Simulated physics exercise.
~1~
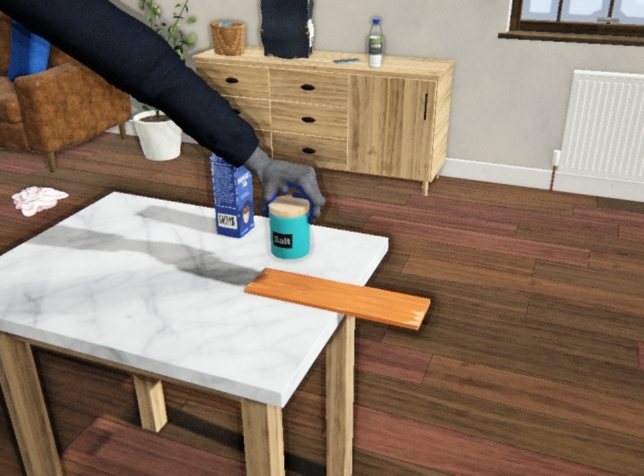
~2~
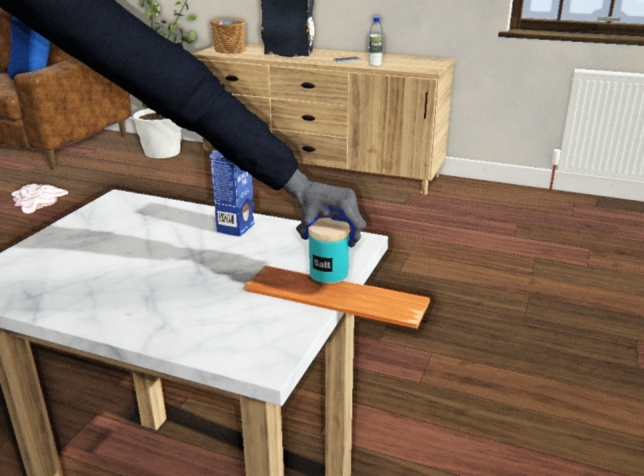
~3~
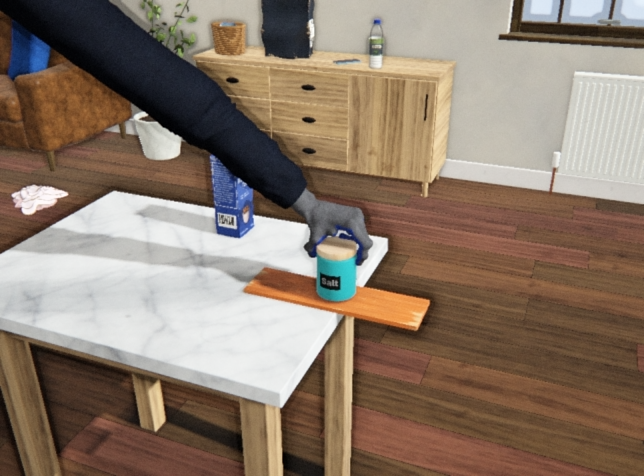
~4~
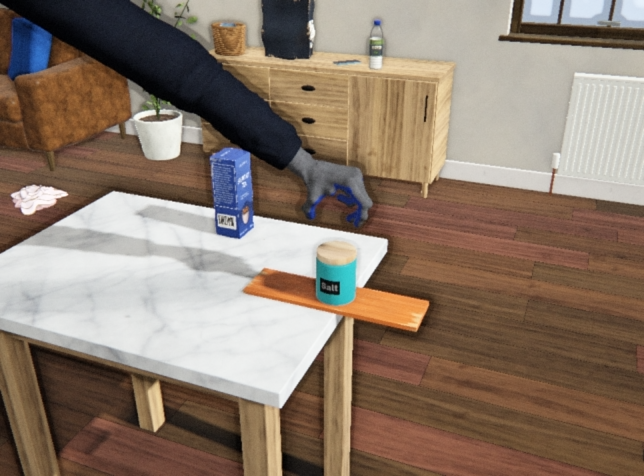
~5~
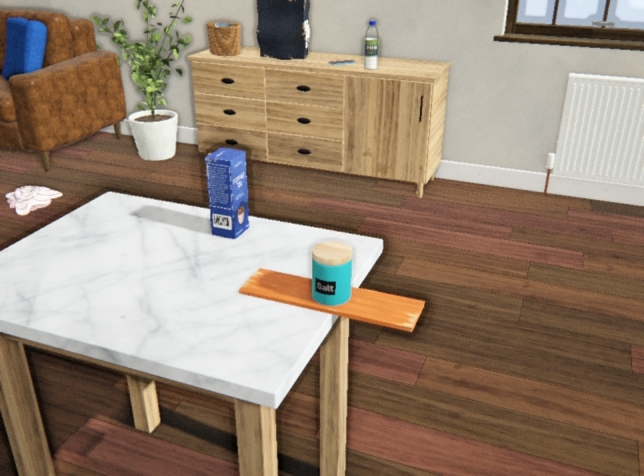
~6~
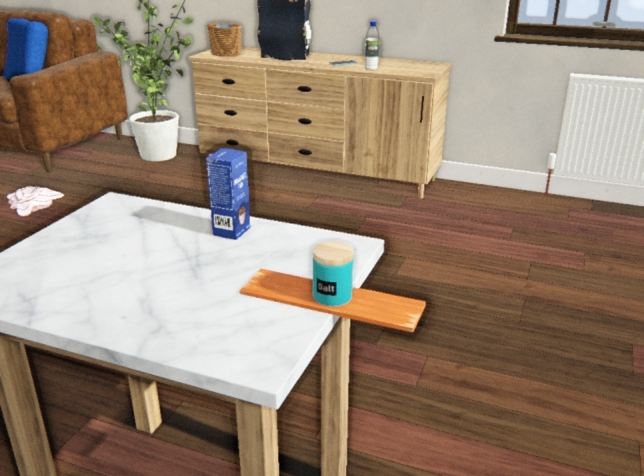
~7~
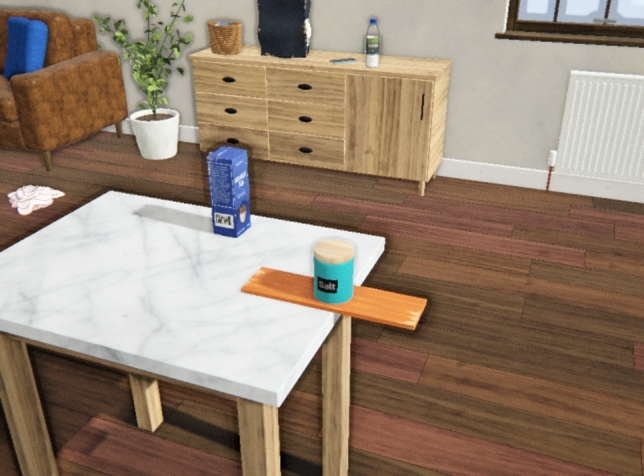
We see a gloved hand carry a turquoise salt jar rightward from beside a blue carton and set it upright on an orange plank jutting over a marble-topped table's edge. The hand lets go and withdraws, and the plank stays balanced with the jar standing on it.
